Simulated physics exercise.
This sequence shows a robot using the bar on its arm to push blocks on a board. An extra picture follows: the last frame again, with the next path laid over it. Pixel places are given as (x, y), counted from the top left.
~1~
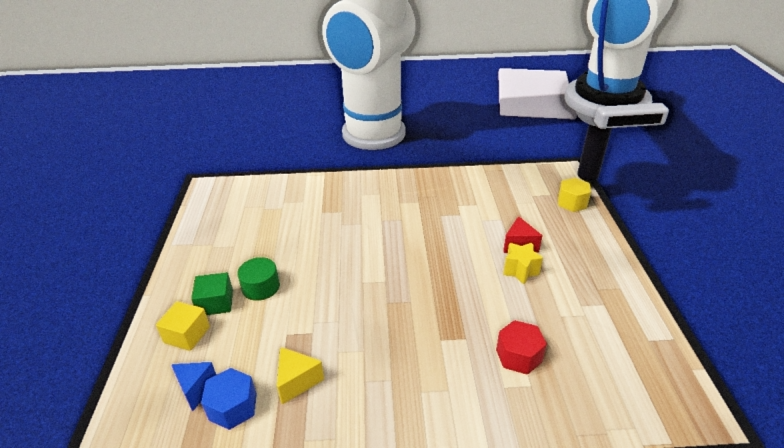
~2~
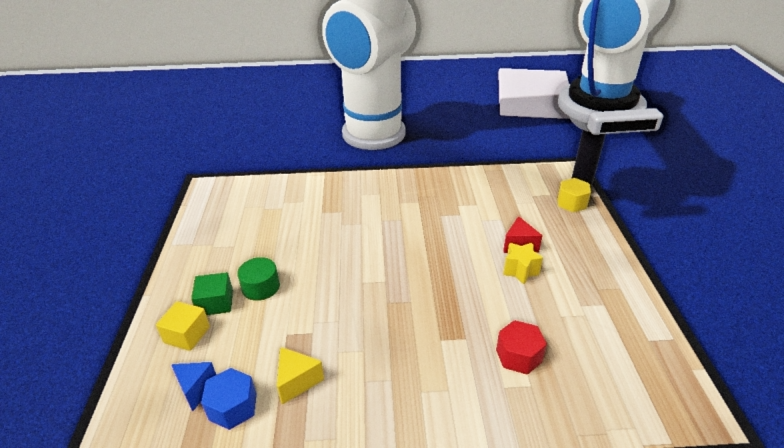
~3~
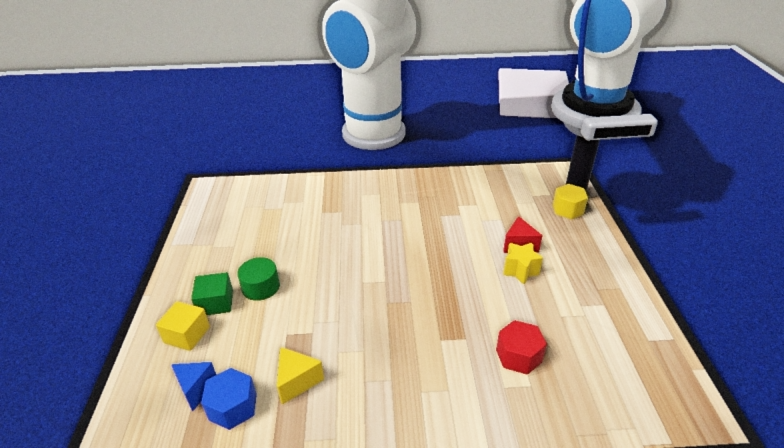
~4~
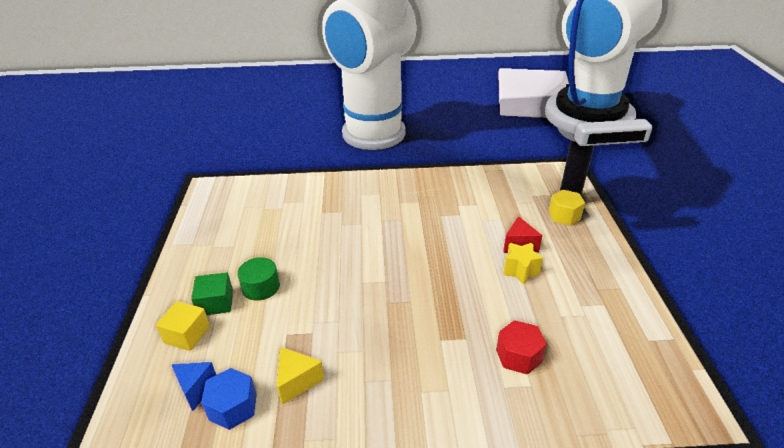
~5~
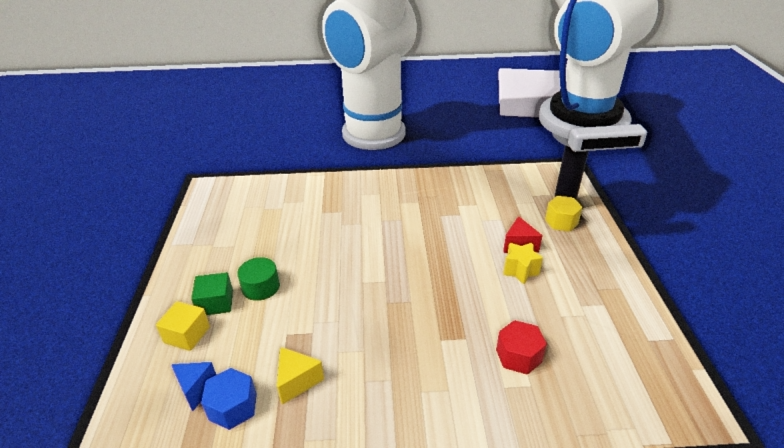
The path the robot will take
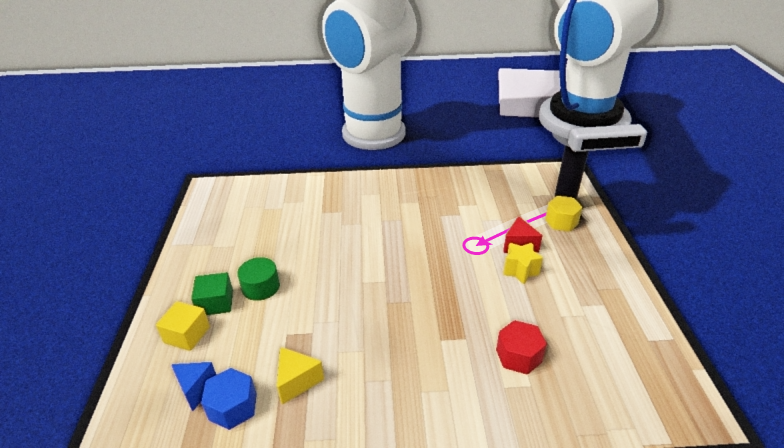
Robot arm nudging a yellow hexagon block slightly down and left across a wooden board, while the other coloured blocks stay still.
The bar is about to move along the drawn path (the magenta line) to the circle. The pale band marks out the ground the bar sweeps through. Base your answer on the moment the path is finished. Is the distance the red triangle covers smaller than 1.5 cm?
Going by the path, no.
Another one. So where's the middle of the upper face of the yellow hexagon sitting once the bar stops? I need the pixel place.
In the picture, that point is around (560, 214).
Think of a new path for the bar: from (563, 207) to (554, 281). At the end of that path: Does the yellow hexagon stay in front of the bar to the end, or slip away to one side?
I'm fairly sure the yellow hexagon rides along ahead of the bar to the very end.
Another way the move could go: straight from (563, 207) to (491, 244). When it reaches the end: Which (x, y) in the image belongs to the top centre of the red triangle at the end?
I'd expect the centre of its top face to be at (502, 242).
The line goes in a line from (563, 207) to (476, 246).
What follows on the original path. One third of the way, bar at (537, 210); yellow hexagon at (560, 214), turned 40° anticlockwise.
Two thirds of the way, bar at (507, 223); red triangle at (520, 233), turned 30° anticlockwise; yellow hexagon at (560, 214), turned 40° anticlockwise.
At the end, bar at (477, 237); red triangle at (509, 235), turned 85° anticlockwise; yellow star at (525, 256); yellow hexagon at (560, 214), turned 40° anticlockwise.
